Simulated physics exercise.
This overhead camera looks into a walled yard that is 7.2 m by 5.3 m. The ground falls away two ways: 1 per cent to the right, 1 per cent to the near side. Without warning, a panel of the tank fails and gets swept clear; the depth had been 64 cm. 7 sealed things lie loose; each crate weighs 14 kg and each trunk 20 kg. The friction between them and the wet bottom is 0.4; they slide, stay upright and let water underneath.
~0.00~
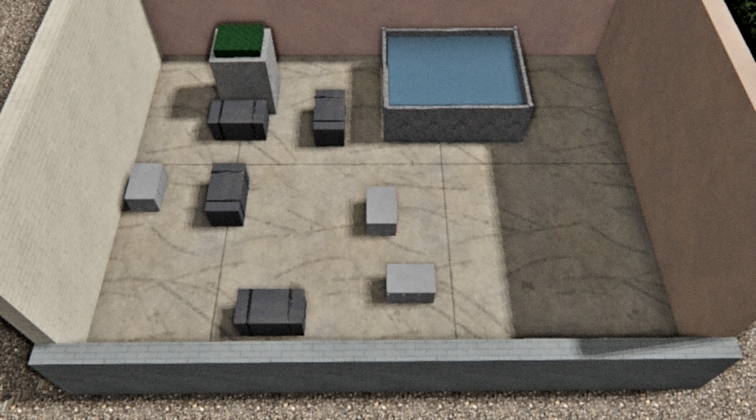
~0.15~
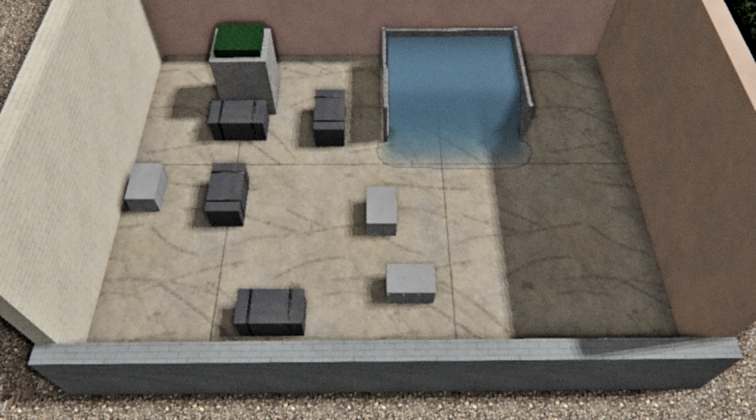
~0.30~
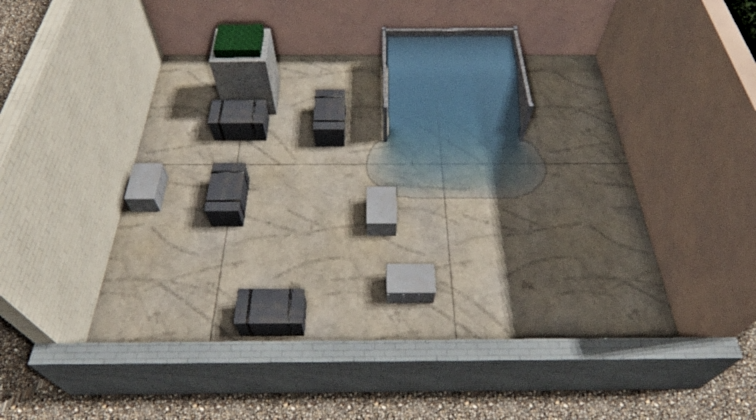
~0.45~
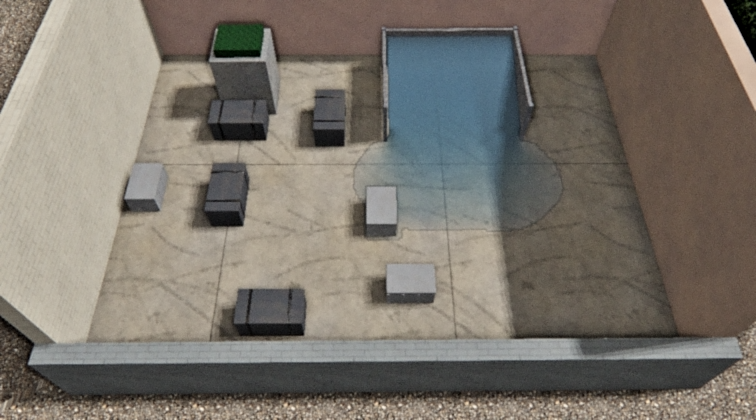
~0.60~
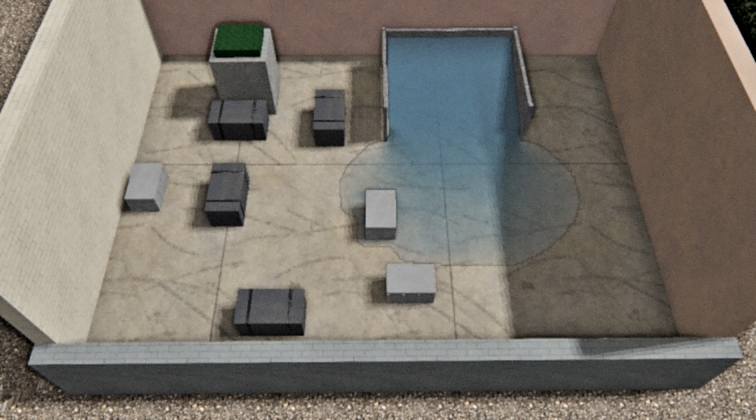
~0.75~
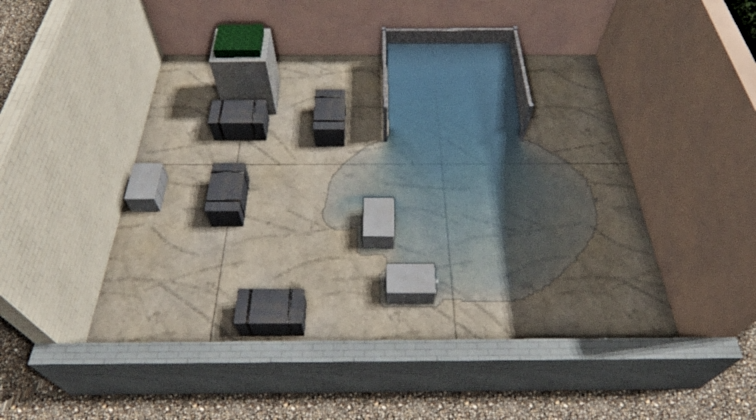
A walled yard with a pale, cracked floor, shaded along its right side, is seen from a high, fixed camera. Dark grey crates and pale grey blocks stand about the left and centre, with a green-topped planter at the back left and a blue water tank against the back wall. The tank's front panel disappears, water spreads forward in a widening rounded sheet around the central pale block, and that block slides slightly toward the viewer.
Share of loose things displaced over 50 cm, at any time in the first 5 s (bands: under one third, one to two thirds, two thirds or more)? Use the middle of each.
The fraction will be one in three or more but beneath two in three.
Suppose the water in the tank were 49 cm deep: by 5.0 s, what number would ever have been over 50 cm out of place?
Then the count would be 3.
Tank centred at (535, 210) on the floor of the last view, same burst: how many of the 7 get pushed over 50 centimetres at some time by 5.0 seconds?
Then 4 of them would.
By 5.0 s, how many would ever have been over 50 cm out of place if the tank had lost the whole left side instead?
Then it comes to 5 of them.
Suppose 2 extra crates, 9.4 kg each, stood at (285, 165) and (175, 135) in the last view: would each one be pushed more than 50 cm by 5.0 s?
Within it, Within it.
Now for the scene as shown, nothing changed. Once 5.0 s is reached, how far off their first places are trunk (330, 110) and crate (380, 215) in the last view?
In that order: 0 cm, 250 cm.
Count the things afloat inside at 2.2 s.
At that time, 2.
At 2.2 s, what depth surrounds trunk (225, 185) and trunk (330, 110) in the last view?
Roughly 0 and 0 cm.
After 1.1 s 1 of 7 are over 50 cm from their spots; 0 afloat.
After 2.2 s 2 of 7 are over 50 cm from their spots; 2 afloat.
After 3.5 s 3 of 7 are over 50 cm from their spots; 3 afloat.
After 5.0 s 4 of 7 are over 50 cm from their spots, and 4 have been at some point; 3 afloat.
